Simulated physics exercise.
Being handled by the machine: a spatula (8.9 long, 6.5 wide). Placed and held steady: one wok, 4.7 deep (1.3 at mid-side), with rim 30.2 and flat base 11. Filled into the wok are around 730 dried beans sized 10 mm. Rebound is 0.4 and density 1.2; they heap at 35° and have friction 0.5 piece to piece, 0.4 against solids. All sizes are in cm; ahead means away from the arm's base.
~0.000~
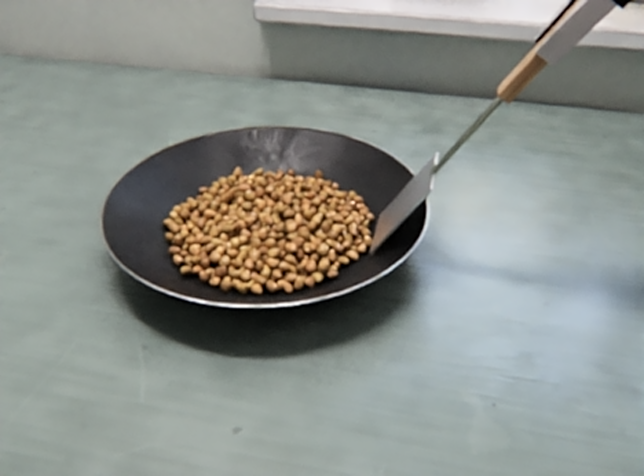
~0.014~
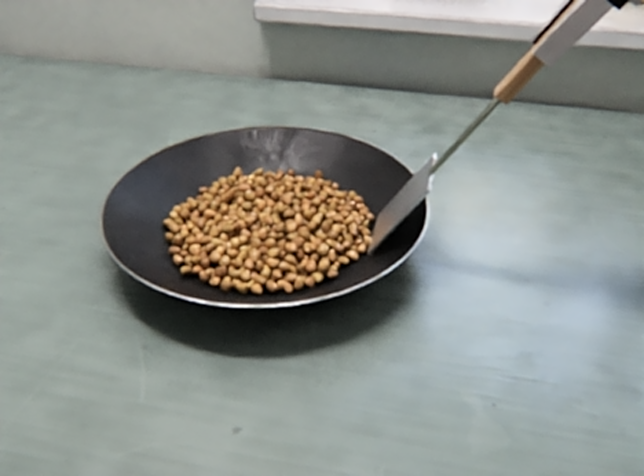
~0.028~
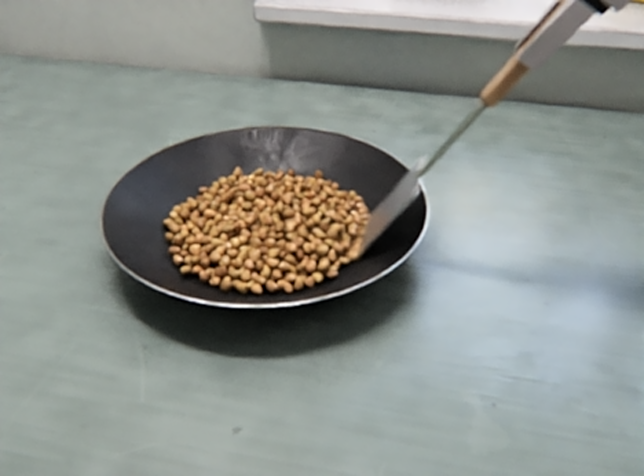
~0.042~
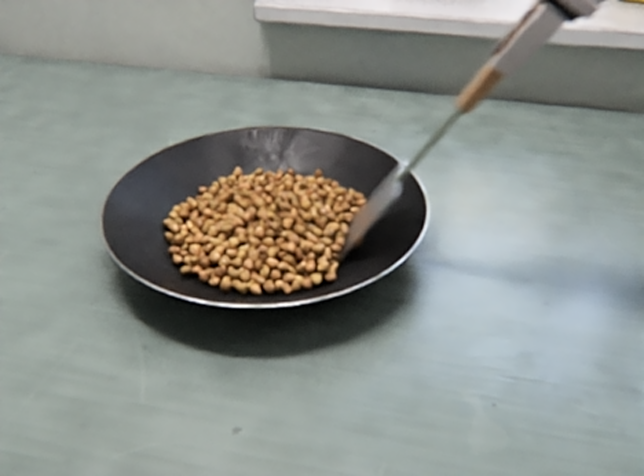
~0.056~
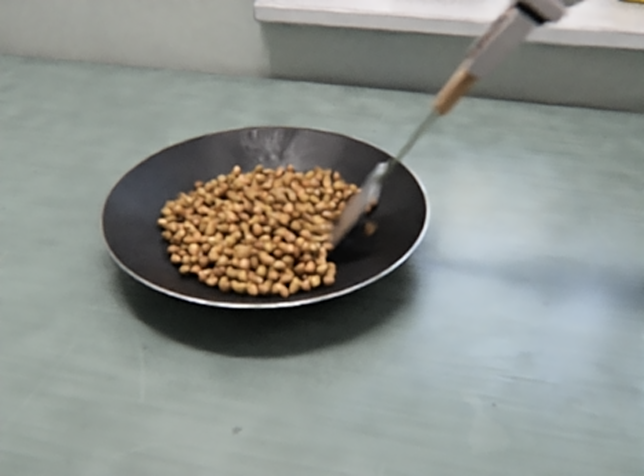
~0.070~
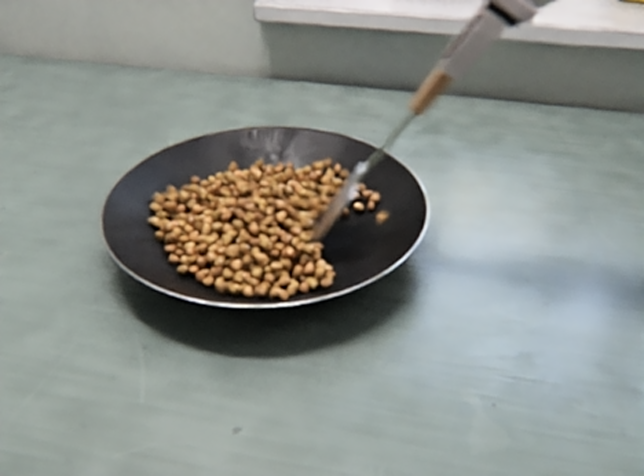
A spatula held by a machine at the upper right rests at the right side of a dark wok of brown beans, then sweeps left into the pile, pushing beans leftward while a few scatter behind its blade.
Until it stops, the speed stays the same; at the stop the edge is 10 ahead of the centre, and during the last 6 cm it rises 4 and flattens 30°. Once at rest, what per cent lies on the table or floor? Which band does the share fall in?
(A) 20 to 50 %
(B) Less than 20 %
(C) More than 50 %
20 to 50 %.
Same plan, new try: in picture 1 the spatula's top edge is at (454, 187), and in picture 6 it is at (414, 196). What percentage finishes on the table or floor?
10 per cent.
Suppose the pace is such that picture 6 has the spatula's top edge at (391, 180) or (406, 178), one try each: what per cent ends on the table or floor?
10 % and 5 %.
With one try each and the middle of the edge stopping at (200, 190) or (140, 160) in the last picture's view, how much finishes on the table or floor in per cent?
Estimates, in order: 15 % and 35 %.
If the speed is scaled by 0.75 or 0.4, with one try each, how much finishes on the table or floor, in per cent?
Around 15 per cent, then around 5 per cent, would end on the table or floor.
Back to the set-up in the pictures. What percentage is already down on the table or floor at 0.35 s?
Around 15 %.
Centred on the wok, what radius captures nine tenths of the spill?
I reckon it's some 60 centimetres.
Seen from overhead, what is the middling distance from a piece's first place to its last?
Distance: Around 6 cm.
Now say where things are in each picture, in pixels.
Spatula top edge at (435, 170), sloping 58°; upper third of the load around (270, 219), from x 170 to 370, top at y 175; 727 in the wok, in the first frame.
Spatula top edge at (433, 171), sloping 58°; upper third of the load around (270, 219), from x 170 to 370, top at y 175, in the second frame.
Spatula top edge at (420, 174), sloping 58°; upper third of the load around (270, 218), from x 170 to 365, top at y 175, in the third frame.
Spatula top edge at (400, 178), sloping 58°; upper third of the load around (272, 216), from x 170 to 365, top at y 175, in the fourth frame.
Spatula top edge at (379, 180), sloping 58°; upper third of the load around (269, 211), from x 165 to 370, top at y 170, in the fifth frame.
Spatula top edge at (358, 179), sloping 58°; upper third of the load around (264, 206), from x 155 to 385, top at y 165; 727 in the wok, in the sixth frame.
After 0.10 s, sloping 58°, highest piece 8 above the table; 727 in the wok.
After 0.14 s, sloping 52°, highest piece 9 above the table; 726 in the wok, 1 on the blade or in flight.
After 0.35 s, sloping 28°, highest piece 16 above the table; 516 in the wok, 127 on the table or floor, 84 on the blade or in flight.
After 1.40 s, sloping 28°, highest piece 4 above the table; 514 in the wok, 213 on the table or floor.
At rest, 514 in the wok, 213 on the table or floor. That is 29 % on the table or floor.
